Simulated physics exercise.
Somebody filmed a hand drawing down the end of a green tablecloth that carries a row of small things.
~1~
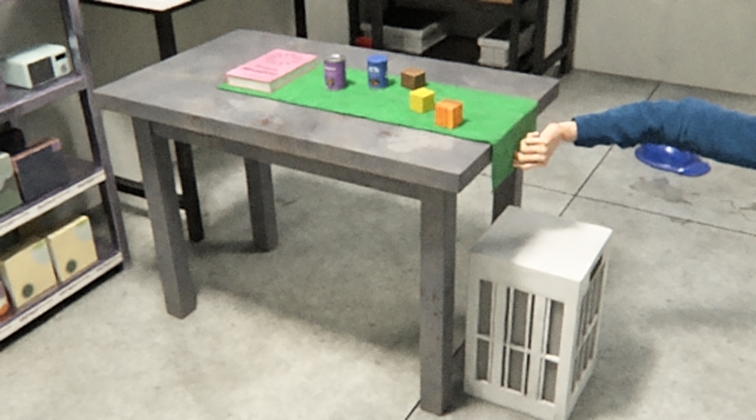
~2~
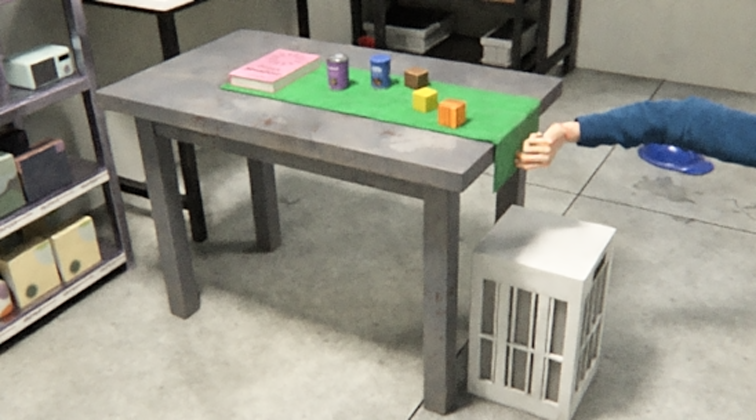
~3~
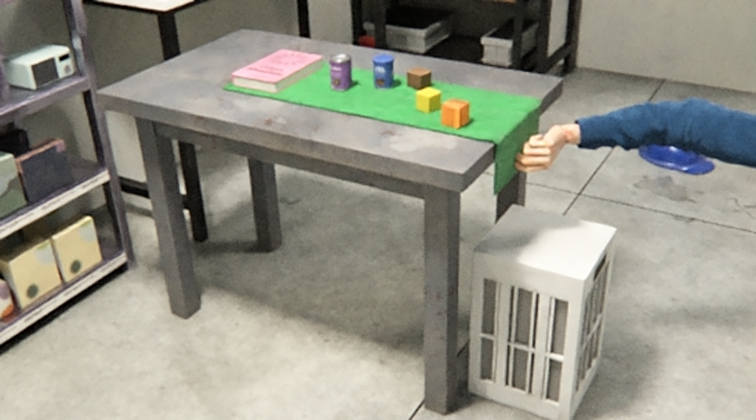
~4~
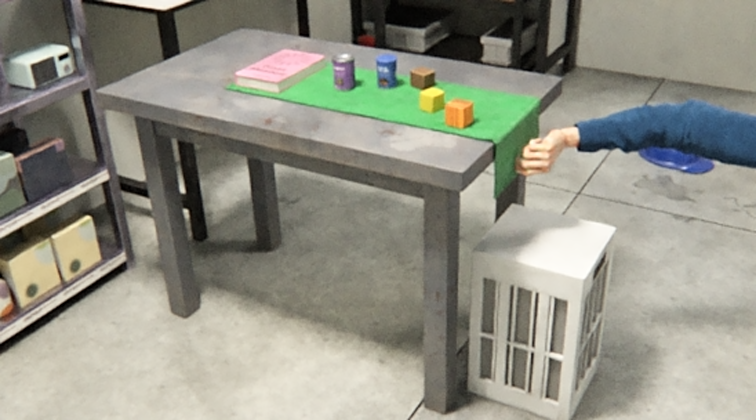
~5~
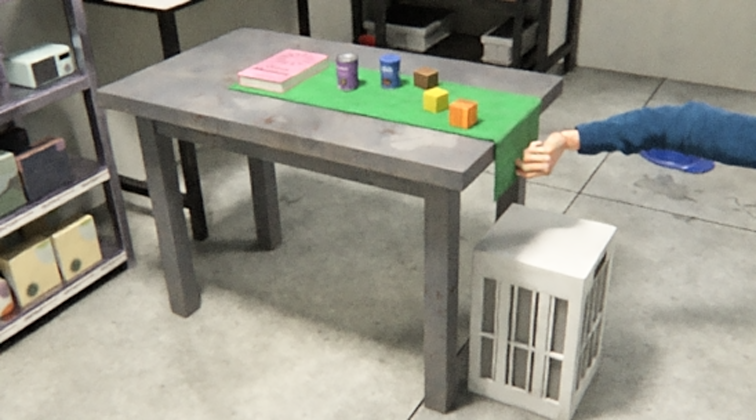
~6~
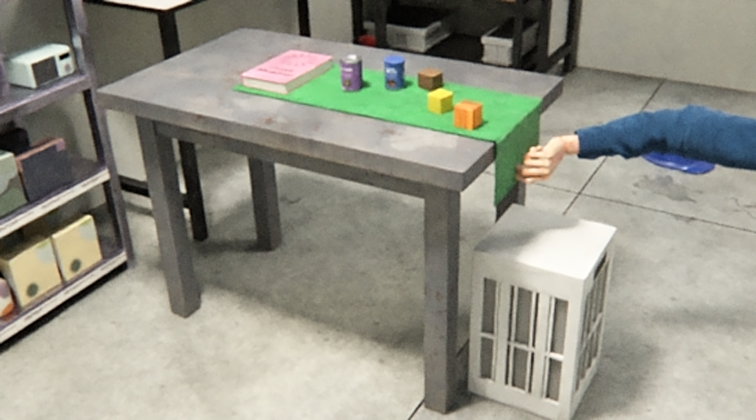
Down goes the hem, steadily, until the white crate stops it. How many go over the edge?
Over the edge go one.
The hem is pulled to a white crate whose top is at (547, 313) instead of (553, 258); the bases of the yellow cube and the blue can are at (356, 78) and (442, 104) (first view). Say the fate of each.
The yellow cube does not fall, the blue can tumbles off.
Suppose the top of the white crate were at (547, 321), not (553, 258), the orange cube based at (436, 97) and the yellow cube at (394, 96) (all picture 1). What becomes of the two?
The orange cube comes down; the yellow cube drops off.
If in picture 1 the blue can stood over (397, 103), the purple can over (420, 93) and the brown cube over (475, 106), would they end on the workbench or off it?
The blue can remains up; the purple can remains up; the brown cube is carried off.
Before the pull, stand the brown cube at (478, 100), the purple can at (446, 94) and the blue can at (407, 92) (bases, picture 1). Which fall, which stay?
The brown cube drops off; the purple can keeps its place on top; the blue can survives.
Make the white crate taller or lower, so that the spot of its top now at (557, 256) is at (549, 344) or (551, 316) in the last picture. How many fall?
Then 4 and 3.
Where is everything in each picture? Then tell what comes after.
The first picture shows hem (491, 194); orange cube (449, 103); yellow cube (422, 92); brown cube (413, 71); blue can (377, 58); purple can (334, 58); top of the crate (553, 258).
The second picture shows hem (493, 194); orange cube (452, 103).
The third picture shows hem (493, 196); yellow cube (429, 92).
The fourth picture shows hem (493, 200); brown cube (423, 71); top of the crate (556, 256).
The fifth picture shows hem (493, 203); blue can (390, 58).
The sixth picture shows hem (494, 208); orange cube (468, 105); yellow cube (441, 93); brown cube (430, 72); blue can (394, 59); purple can (351, 58).
A little later, hem near (516, 198); all still up.
Next, hem on the crate; orange cube gone.
When it is over, hem on the crate; orange cube gone. The workbench loses one.
